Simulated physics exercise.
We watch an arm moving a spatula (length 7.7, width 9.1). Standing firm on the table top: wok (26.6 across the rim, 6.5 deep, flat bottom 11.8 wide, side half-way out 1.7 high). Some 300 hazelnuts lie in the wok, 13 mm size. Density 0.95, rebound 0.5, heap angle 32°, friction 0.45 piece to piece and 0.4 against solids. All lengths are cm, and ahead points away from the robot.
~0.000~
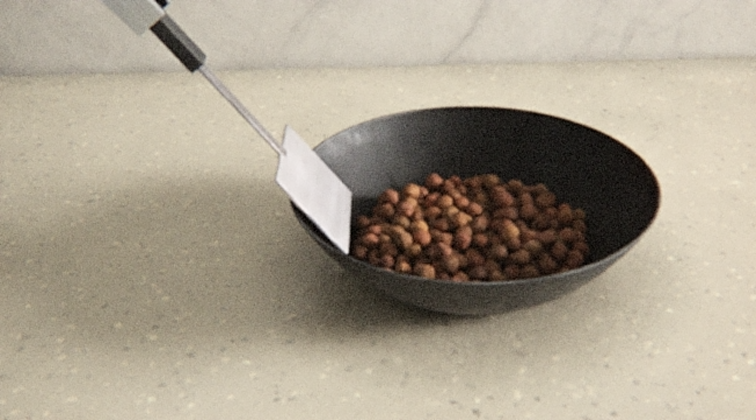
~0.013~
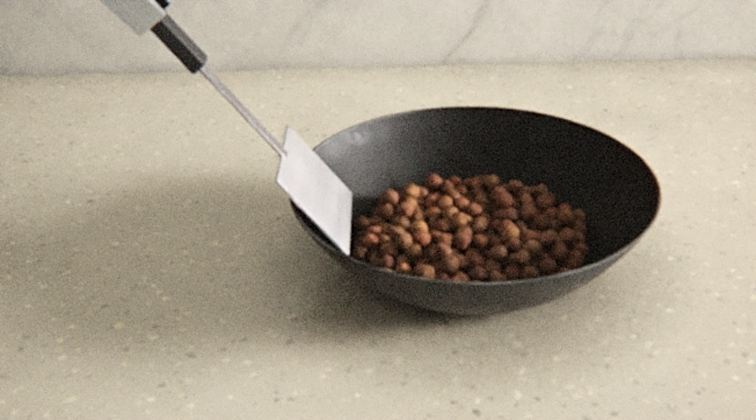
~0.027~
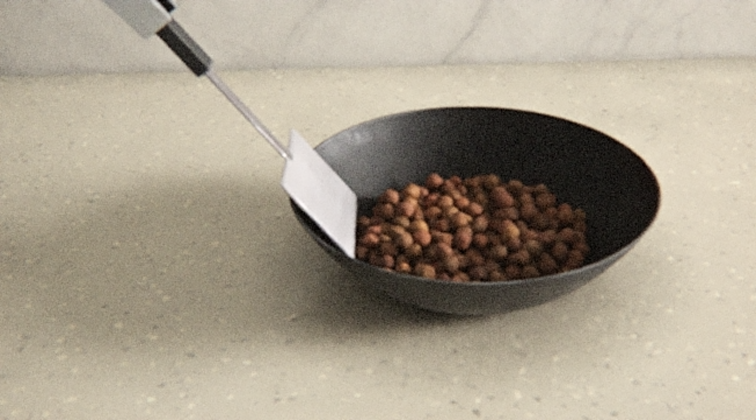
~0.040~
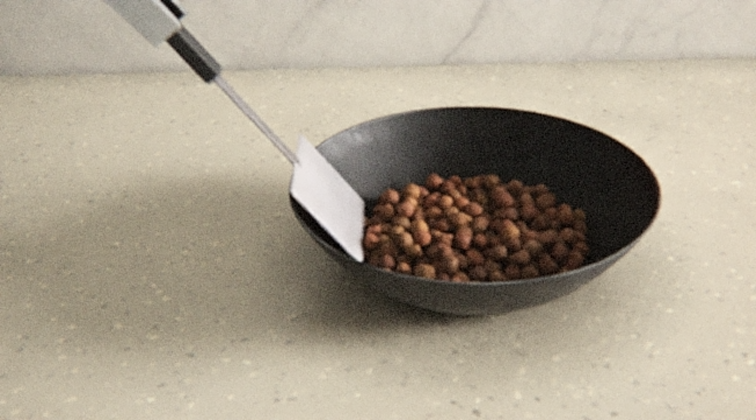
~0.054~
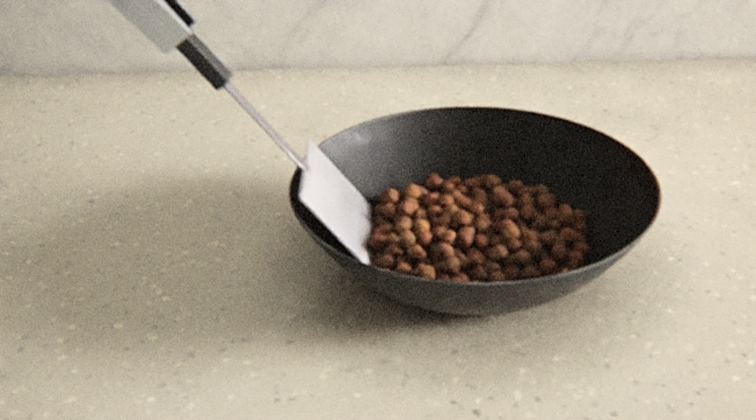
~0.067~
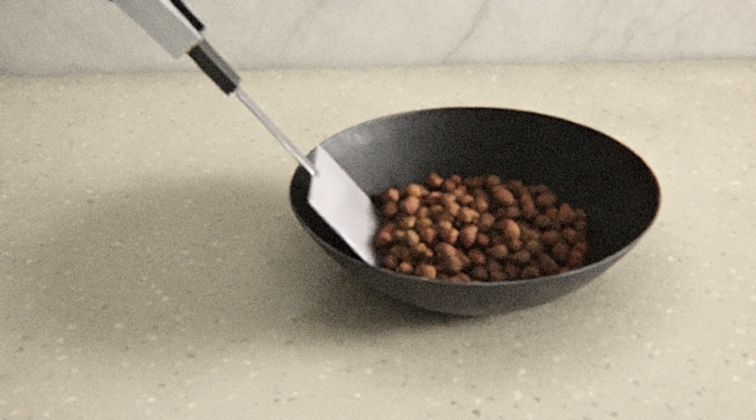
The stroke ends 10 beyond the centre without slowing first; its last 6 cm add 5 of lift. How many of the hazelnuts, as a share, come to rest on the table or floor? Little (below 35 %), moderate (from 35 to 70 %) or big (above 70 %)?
A little share, below 35 %, ends on the table or floor.
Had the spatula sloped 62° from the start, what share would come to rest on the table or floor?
It would be near 25 per cent.
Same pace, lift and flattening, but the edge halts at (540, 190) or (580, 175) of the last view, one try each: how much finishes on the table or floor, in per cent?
Some 0 and 10 per cent.
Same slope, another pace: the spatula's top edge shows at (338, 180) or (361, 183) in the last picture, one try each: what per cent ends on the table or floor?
About 40 and 45 per cent.
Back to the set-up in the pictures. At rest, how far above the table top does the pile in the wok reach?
Some 5.0 cm.
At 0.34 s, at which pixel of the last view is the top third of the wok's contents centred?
Around (579, 192).
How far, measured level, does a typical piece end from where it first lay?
About 4 cm.
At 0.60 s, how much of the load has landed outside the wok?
About 20 per cent.
After 0.20 s, sloping 53°, highest piece 5 above the table; 299 in the wok.
After 0.34 s, sloping 53°, highest piece 8 above the table; 299 in the wok.
After 0.60 s, sloping 53°, highest piece 8 above the table; 222 in the wok, 61 on the table or floor, 16 on the blade or in flight.
After 1.65 s, sloping 53°, highest piece 5 above the table; 222 in the wok, 77 on the table or floor.
In the end, 222 in the wok, 77 on the table or floor. That is 26 % on the table or floor.
